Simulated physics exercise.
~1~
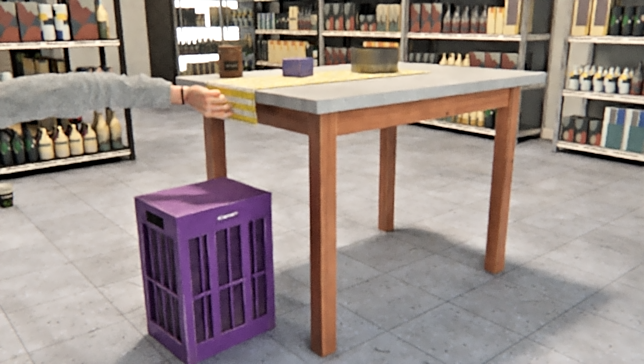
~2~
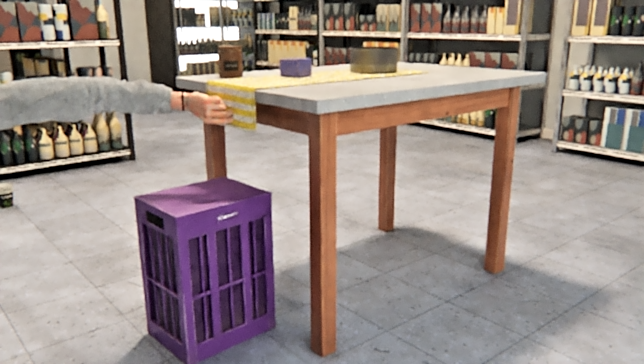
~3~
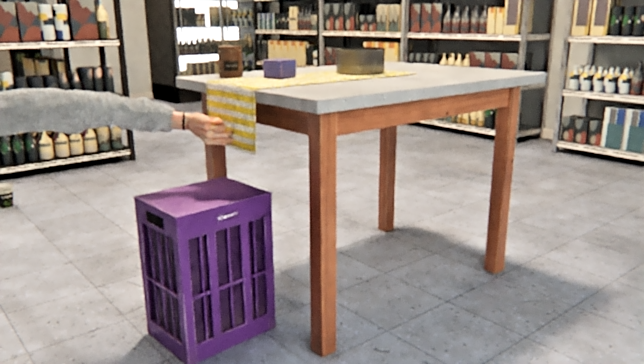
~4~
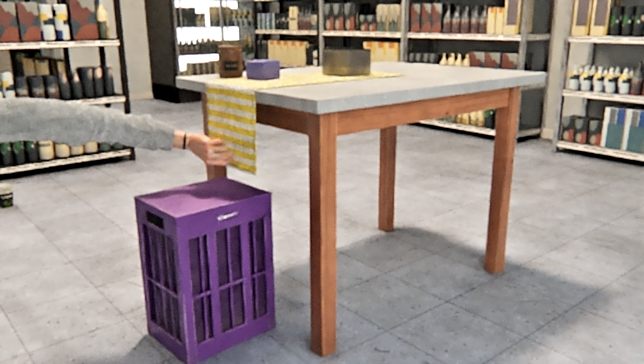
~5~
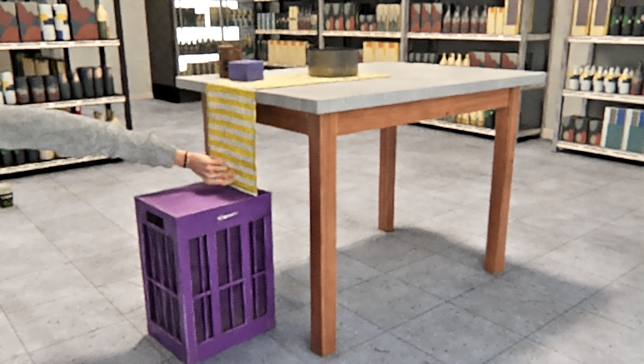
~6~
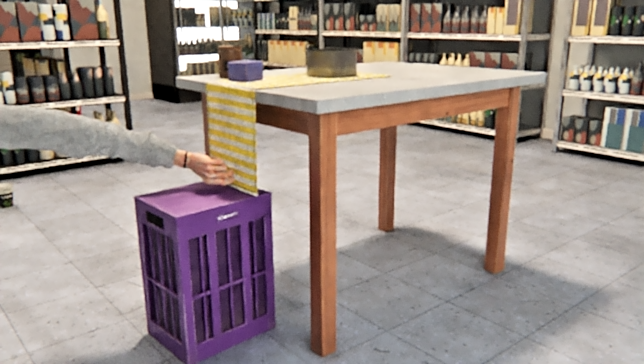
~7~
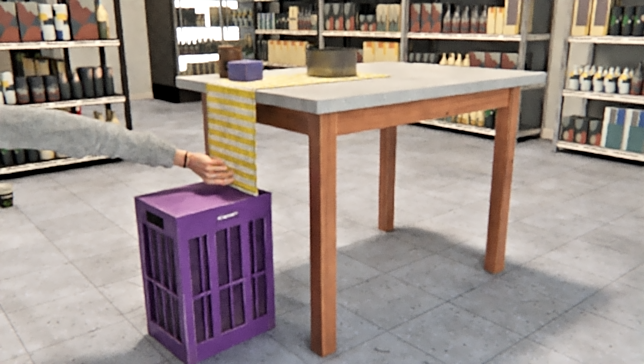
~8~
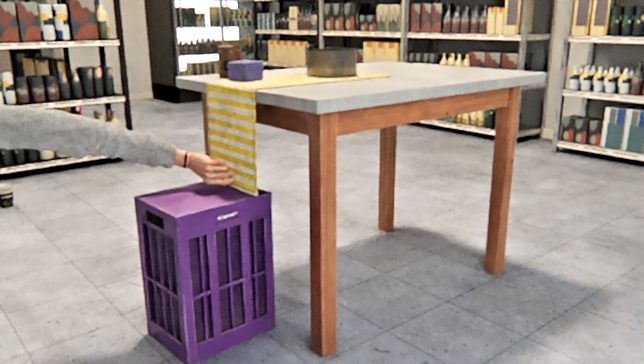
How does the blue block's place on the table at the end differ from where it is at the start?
At the end the blue block is further left, close to the brown jar near the table's left end, whereas at the start it stands further right with a clear gap between it and the jar.
